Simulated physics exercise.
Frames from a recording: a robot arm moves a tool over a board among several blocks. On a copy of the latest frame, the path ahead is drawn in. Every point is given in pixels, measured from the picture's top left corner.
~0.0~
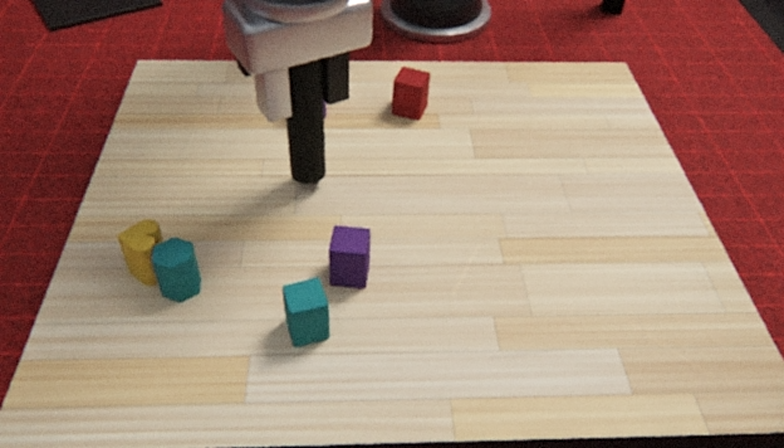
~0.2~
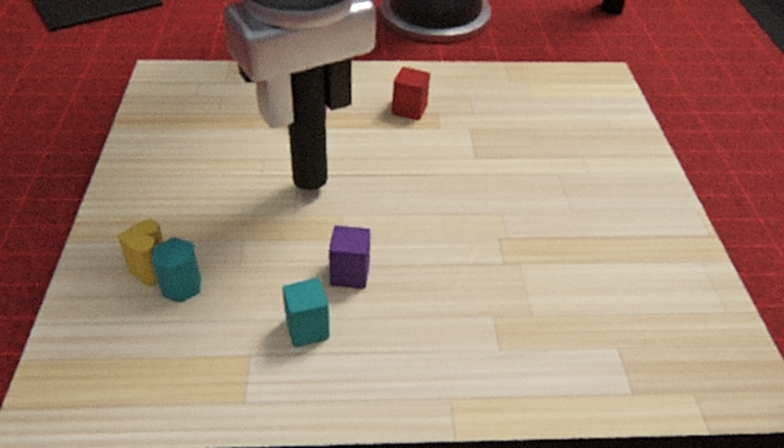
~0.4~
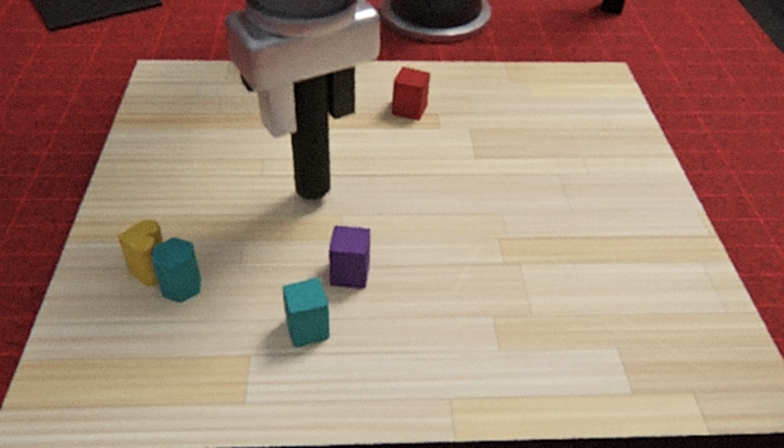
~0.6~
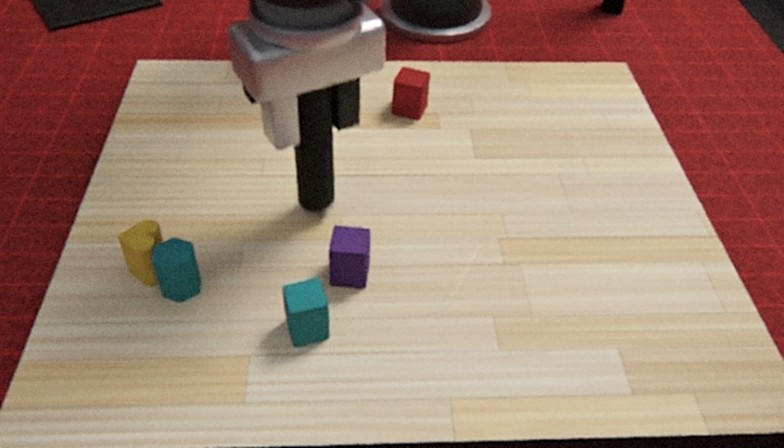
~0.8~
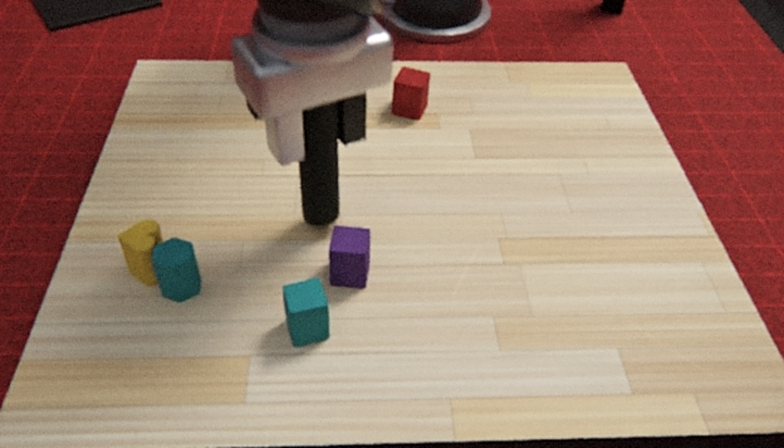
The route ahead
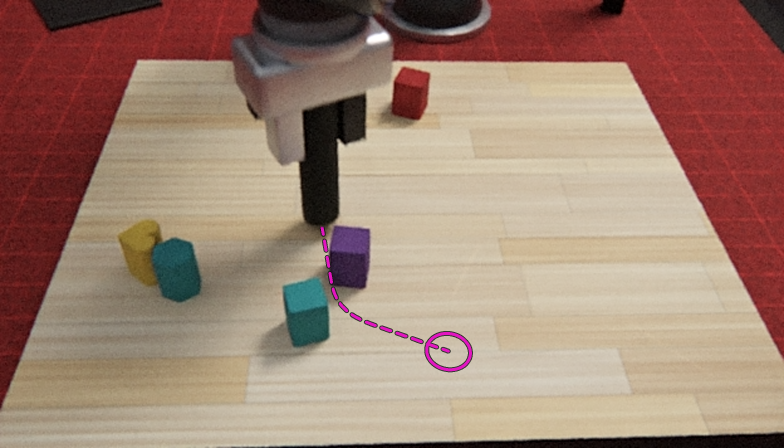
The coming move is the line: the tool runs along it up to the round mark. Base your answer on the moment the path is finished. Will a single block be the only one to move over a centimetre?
Yes, it checks out.
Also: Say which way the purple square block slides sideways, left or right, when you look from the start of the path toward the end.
Taking start-to-end as forward, the block's sideways shift goes to the left.
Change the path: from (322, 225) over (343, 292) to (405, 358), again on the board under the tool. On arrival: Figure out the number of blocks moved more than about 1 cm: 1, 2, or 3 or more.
It moves one block.
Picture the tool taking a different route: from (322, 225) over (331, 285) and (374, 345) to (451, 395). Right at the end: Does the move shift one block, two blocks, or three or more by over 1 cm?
By the end of the path, one block has moved more than about a centimetre.
The drawn path runs from (322, 225) through (331, 278) and (372, 324) to (449, 351).
What follows on the original path. One third of the way, tool (331, 269); purple square block (368, 259), turned 45° anticlockwise.
Two thirds of the way, tool (374, 315); purple square block (413, 276).
At the end, tool (450, 341); turquoise square block not moved; purple square block (432, 274), turned 160° anticlockwise.
